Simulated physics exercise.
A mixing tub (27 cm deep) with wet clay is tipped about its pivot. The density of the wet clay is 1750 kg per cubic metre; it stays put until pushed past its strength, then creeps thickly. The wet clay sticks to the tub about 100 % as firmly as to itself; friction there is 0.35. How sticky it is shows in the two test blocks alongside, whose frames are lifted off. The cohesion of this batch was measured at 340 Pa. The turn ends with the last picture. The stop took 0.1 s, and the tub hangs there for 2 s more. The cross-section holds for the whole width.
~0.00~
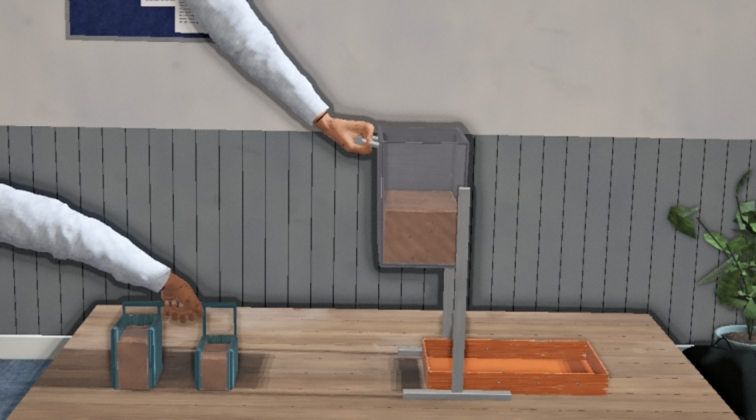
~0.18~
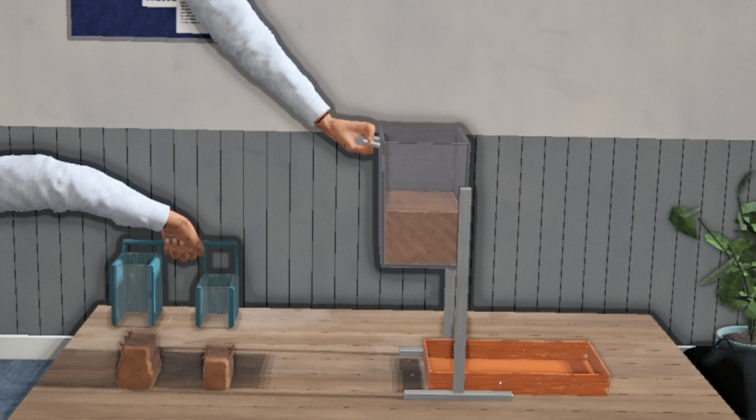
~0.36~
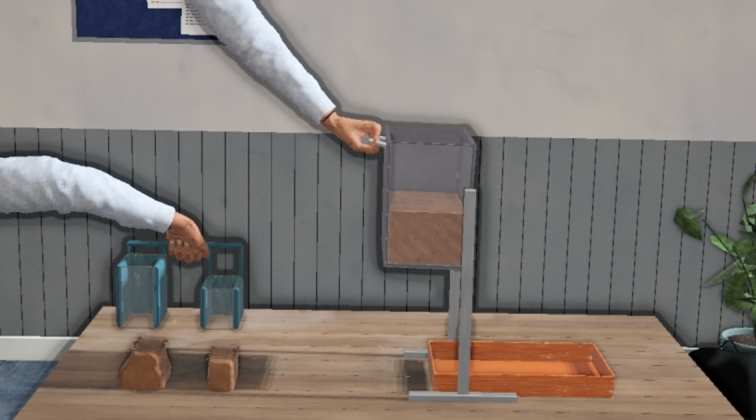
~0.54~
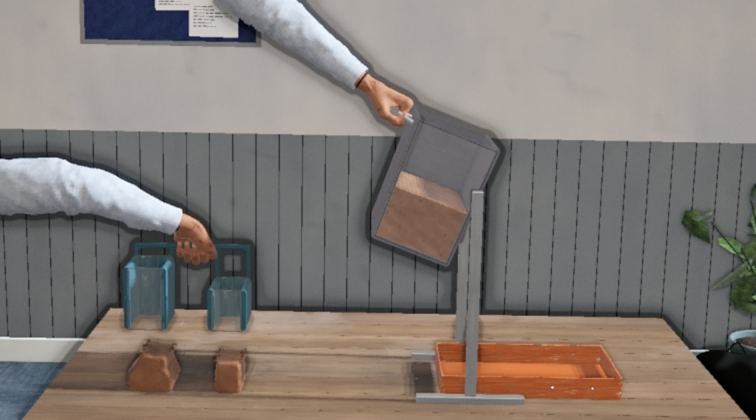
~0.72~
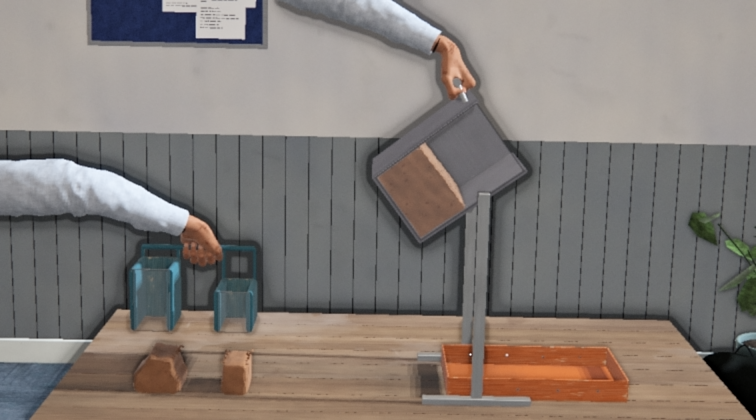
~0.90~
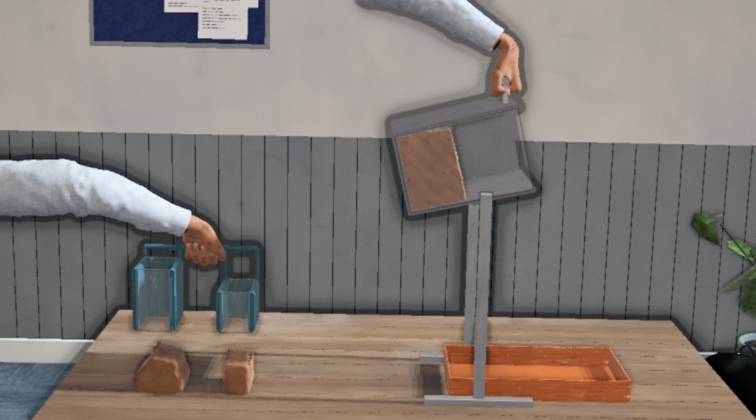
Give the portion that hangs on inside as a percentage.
Expect roughly 100 %.
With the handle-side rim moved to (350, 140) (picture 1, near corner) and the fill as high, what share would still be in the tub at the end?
In that case some 100 per cent.
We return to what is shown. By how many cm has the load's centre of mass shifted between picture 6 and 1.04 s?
Roughly 1 cm.
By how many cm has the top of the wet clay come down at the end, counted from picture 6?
About 2 cm.
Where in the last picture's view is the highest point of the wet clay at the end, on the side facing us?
At about (406, 138).
After 1.04 s, the tub is at 77 degrees and holds 100 %.
After 1.21 s, the tub is at 77 degrees and holds 100 %.
After 1.38 s, the tub is at 77 degrees and holds 100 %.
After 1.55 s, the tub is at 77 degrees and holds 100 %.
After 2.90 s, the tub is at 77 degrees and holds 100 %.
